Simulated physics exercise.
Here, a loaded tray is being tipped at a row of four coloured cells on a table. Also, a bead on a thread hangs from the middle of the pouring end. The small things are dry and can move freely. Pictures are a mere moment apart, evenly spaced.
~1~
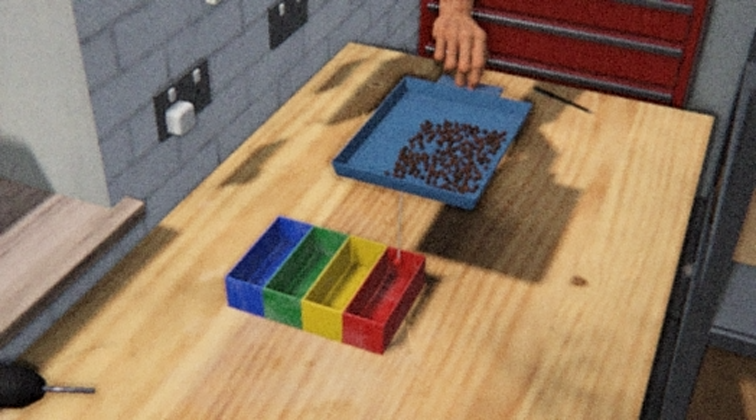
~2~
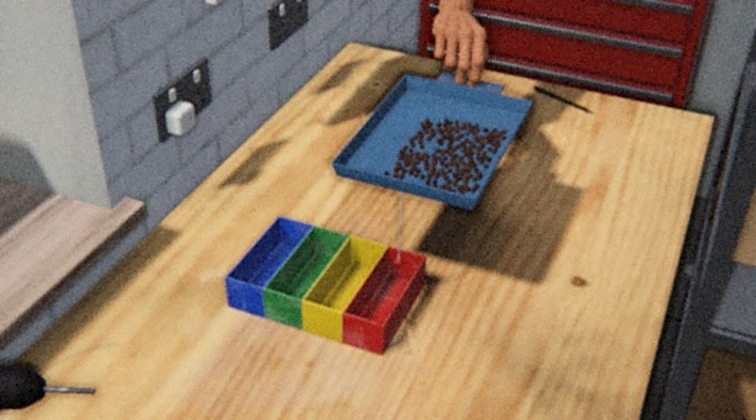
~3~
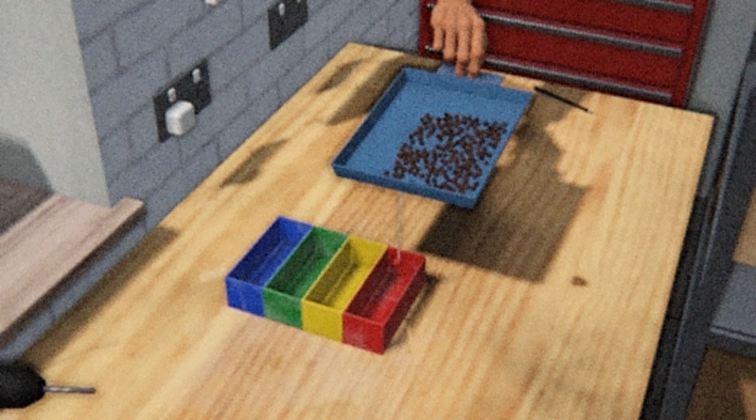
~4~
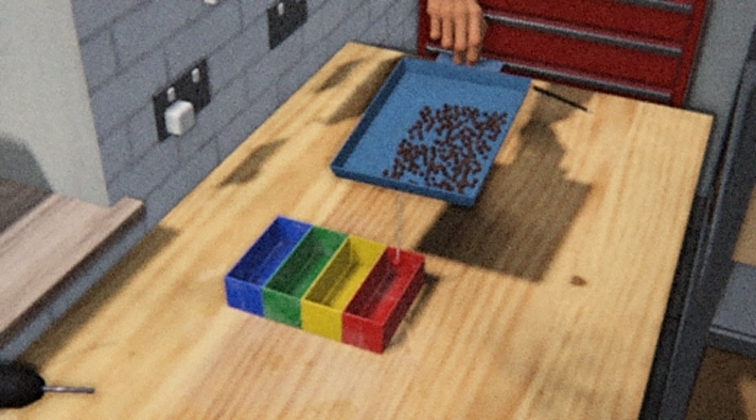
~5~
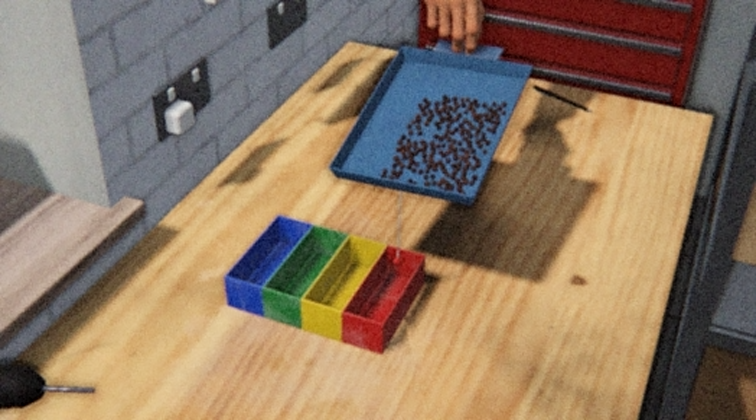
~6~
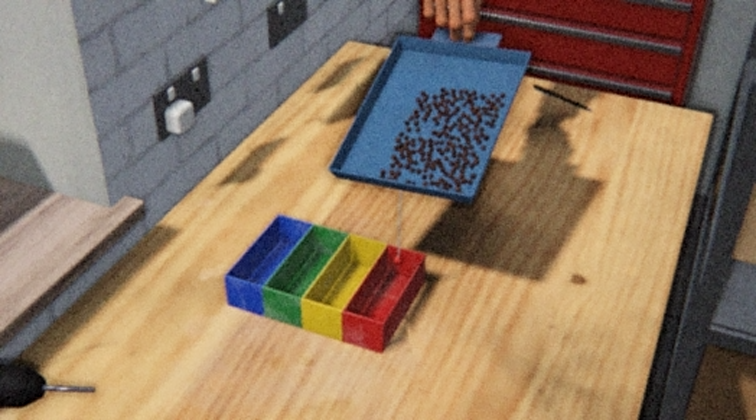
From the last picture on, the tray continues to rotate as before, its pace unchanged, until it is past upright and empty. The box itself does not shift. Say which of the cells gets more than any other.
That would be the yellow cell.
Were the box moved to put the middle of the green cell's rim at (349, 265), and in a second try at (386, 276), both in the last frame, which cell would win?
That green cell first, the blue cell second.
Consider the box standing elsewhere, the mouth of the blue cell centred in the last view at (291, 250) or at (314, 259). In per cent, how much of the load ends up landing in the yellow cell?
About 40 per cent, then about 20 per cent.
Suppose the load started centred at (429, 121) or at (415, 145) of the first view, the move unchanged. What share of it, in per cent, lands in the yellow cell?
That would be 60 per cent, and then 50 per cent.
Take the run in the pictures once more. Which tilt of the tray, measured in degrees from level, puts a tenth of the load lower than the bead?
Roughly 100 degrees at that moment.
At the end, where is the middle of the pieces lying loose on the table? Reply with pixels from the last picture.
Somewhere near (407, 362), I think.
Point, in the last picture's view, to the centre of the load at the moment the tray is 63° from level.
(396, 172).
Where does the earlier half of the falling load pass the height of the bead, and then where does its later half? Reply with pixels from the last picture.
Roughly (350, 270) first, then roughly (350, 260).
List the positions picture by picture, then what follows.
In the first picture, corners of the pouring end near (336, 161) and (473, 195), level; middle of the load near (445, 159), allspice berries; bead on its thread near (398, 262); blue cell near (245, 294); green cell near (283, 306); yellow cell near (322, 318); red cell near (363, 331).
In the second picture, corners of the pouring end near (336, 162) and (473, 195), level; middle of the load near (445, 158).
In the third picture, corners of the pouring end near (336, 163) and (472, 195), tipped barely, lowest at the left corner; middle of the load near (445, 155).
In the fourth picture, corners of the pouring end near (334, 164) and (471, 194), tipped a little, lowest at the left corner; middle of the load near (444, 150).
In the fifth picture, corners of the pouring end near (334, 166) and (470, 193), tipped a little, lowest at the left corner; middle of the load near (444, 146).
In the sixth picture, corners of the pouring end near (333, 167) and (469, 192), tipped clearly, lowest at the left corner; middle of the load near (442, 143); blue cell near (245, 293); green cell near (283, 305); yellow cell near (322, 317); red cell near (362, 330).
Shortly afterwards, tray tipped steeply; all but a few on the tray; only a few falling or outside the box.
Next, tray tipped past a quarter turn; near half on the tray; a little in the yellow cell; a little in the green cell; only a few in the red cell; near a third falling or outside the box.
Some moments later, tray tipped past a quarter turn; near half in the yellow cell; near a quarter in the red cell; near a quarter in the green cell; a little falling or outside the box.
In the end, tray tipped past a quarter turn; near half in the yellow cell; near a quarter in the red cell; near a quarter in the green cell; none at all in the blue cell; a little outside the box.
